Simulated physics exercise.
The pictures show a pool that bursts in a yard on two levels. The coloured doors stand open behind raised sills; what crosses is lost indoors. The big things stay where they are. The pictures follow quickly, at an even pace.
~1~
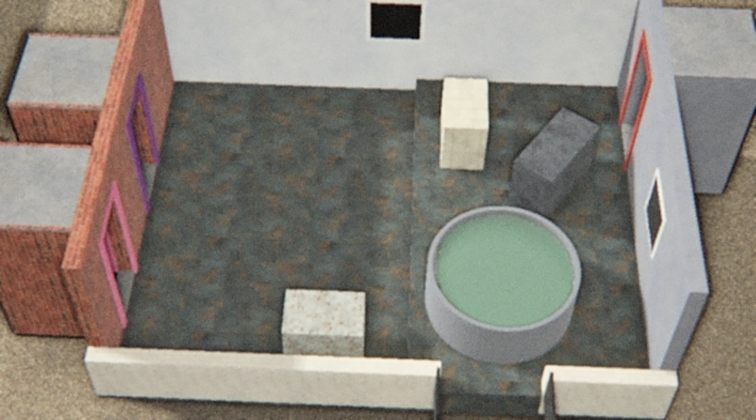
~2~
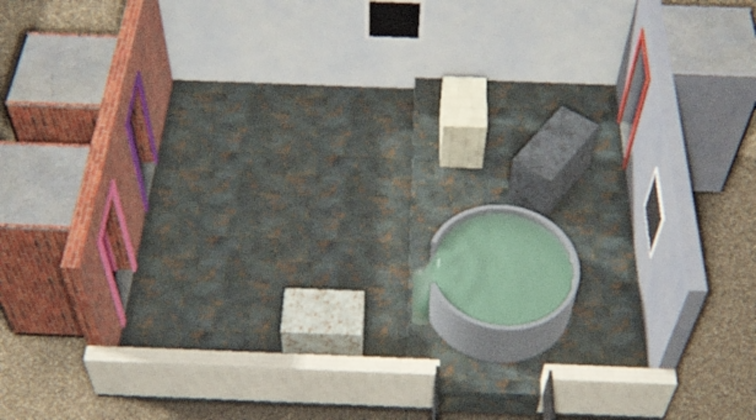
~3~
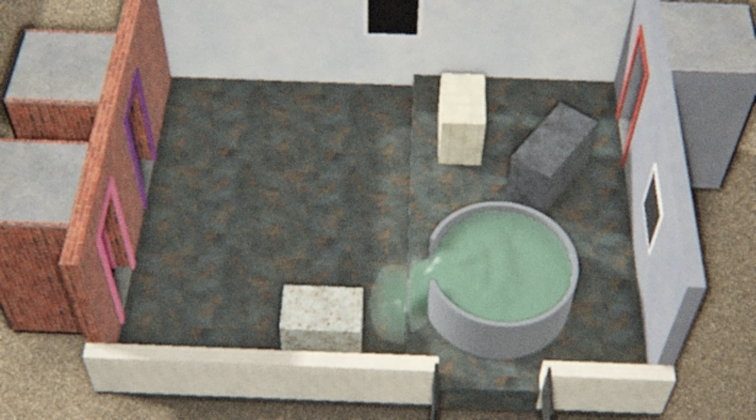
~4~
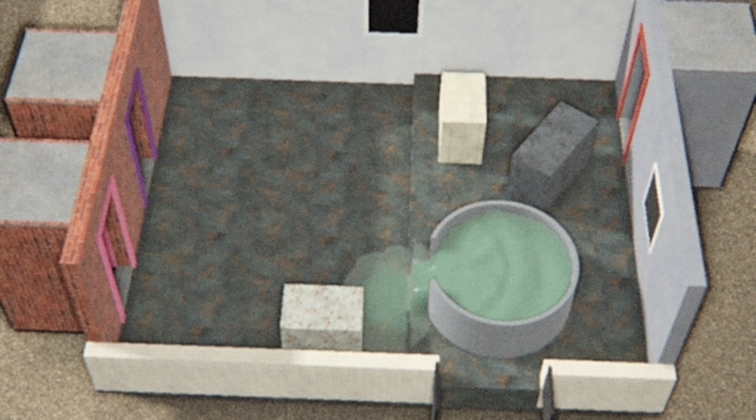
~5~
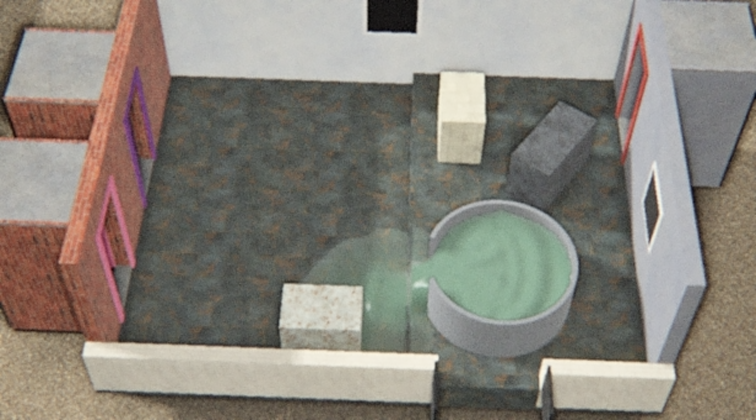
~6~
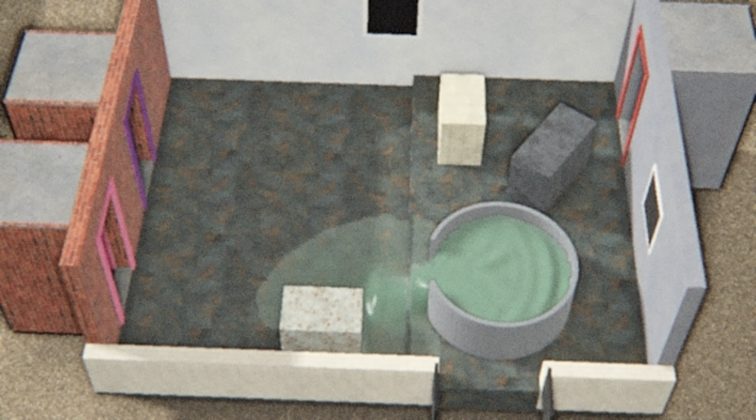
Pale green water bursts through a gap in the left side of a round grey pool and spreads leftward in a thinning sheet across the dark, mottled floor, reaching around a speckled pale block. The walled yard is seen from high above, the view shifting very slightly. Purple and pink doorways line the brick wall at left, a red one the right wall, with cream and dark grey blocks behind the pool.
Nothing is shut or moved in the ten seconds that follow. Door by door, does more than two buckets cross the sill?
The red door holds within the limit; the purple door floods; the pink door floods.
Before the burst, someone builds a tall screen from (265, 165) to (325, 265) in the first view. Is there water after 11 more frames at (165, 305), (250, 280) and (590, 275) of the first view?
As listed: Covered, wet, not flooded.
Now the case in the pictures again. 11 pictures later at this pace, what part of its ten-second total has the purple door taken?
Roughly 5 per cent.
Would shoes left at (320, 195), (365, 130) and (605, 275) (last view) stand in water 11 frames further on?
In turn: Under water, no water, no water.
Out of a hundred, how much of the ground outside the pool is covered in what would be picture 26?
Roughly 45 per cent.
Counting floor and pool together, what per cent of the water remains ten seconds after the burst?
Near 82 in a hundred.
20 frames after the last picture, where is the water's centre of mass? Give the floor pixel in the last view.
Around (352, 274).
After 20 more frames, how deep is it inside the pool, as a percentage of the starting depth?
Near 40 in a hundred.
A moment on, water covers 30 % of the floor; the red door not reached, the purple door not reached, the pink door wet at the sill, nothing in.
Next, water covers 45 % of the floor; the red door not reached, the purple door under two buckets in, the pink door far over two buckets in.
Then, water covers 45 % of the floor; the red door not reached, the purple door over two buckets in, the pink door far over two buckets in.
Later, water covers 55 % of the floor; the red door not reached, the purple door far over two buckets in, the pink door far over two buckets in.
In the end, water covers 65 % of the floor; the red door not reached, the purple door far over two buckets in, the pink door far over two buckets in.
